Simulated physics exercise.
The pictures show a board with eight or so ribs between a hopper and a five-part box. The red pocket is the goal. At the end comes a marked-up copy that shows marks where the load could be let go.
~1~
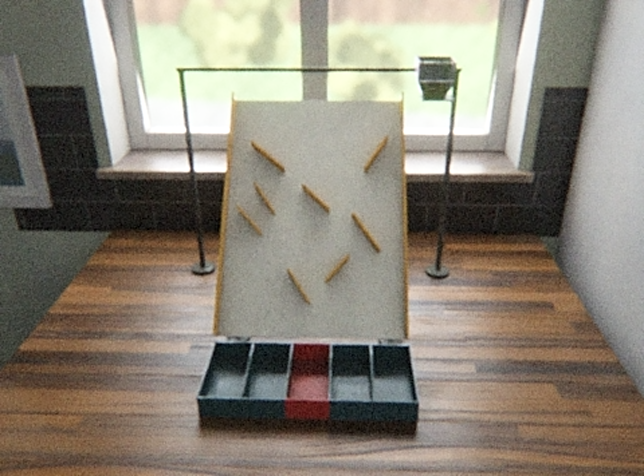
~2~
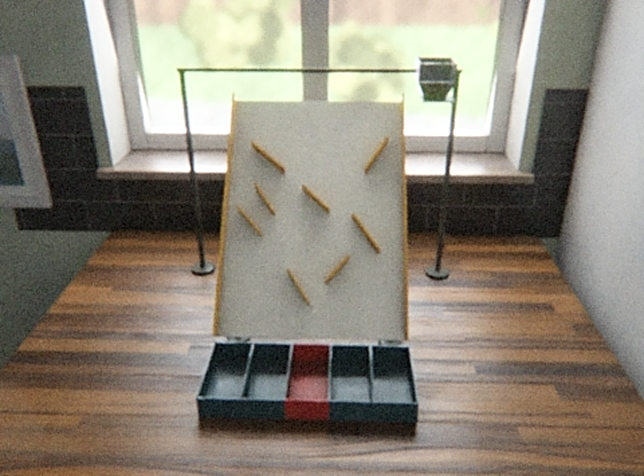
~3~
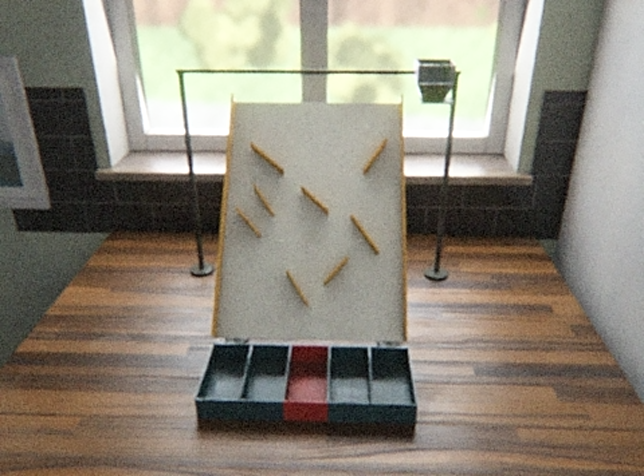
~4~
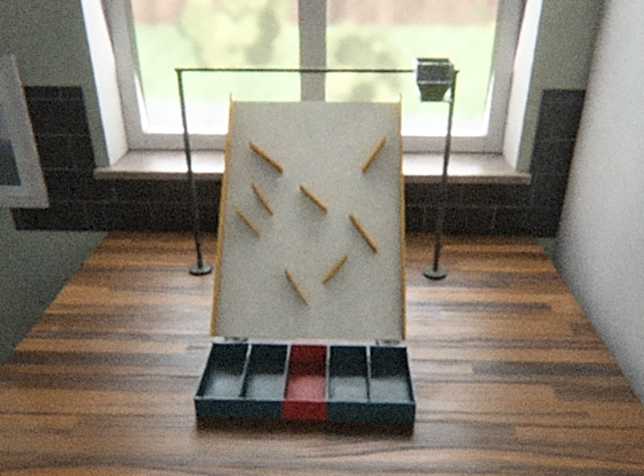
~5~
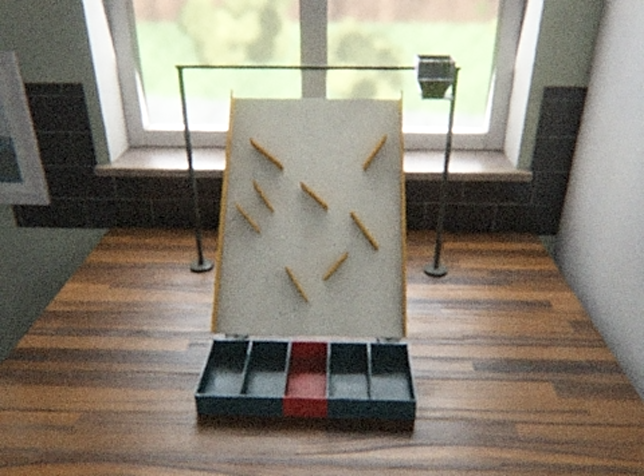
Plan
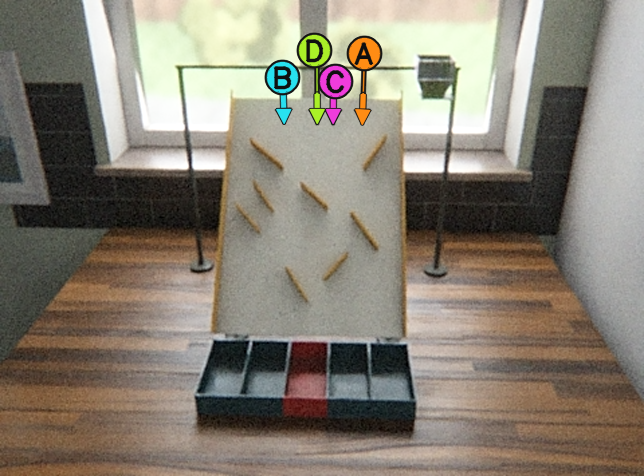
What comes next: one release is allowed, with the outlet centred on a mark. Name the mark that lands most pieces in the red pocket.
A.
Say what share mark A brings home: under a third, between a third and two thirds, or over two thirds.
Between a third and two thirds.
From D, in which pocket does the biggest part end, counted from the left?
It is the fifth one.
On the marked copy, mark A meets the board at (362, 119); mark B meets the board at (284, 118); mark C meets the board at (333, 118); mark D meets the board at (317, 118).
With A, about half in the red pocket, about half in other pockets.
With B, a small part in the red pocket, nearly all in other pockets, a stray few outside the box.
With C, about a quarter in the red pocket, most in other pockets.
With D, a small part in the red pocket, nearly all in other pockets.
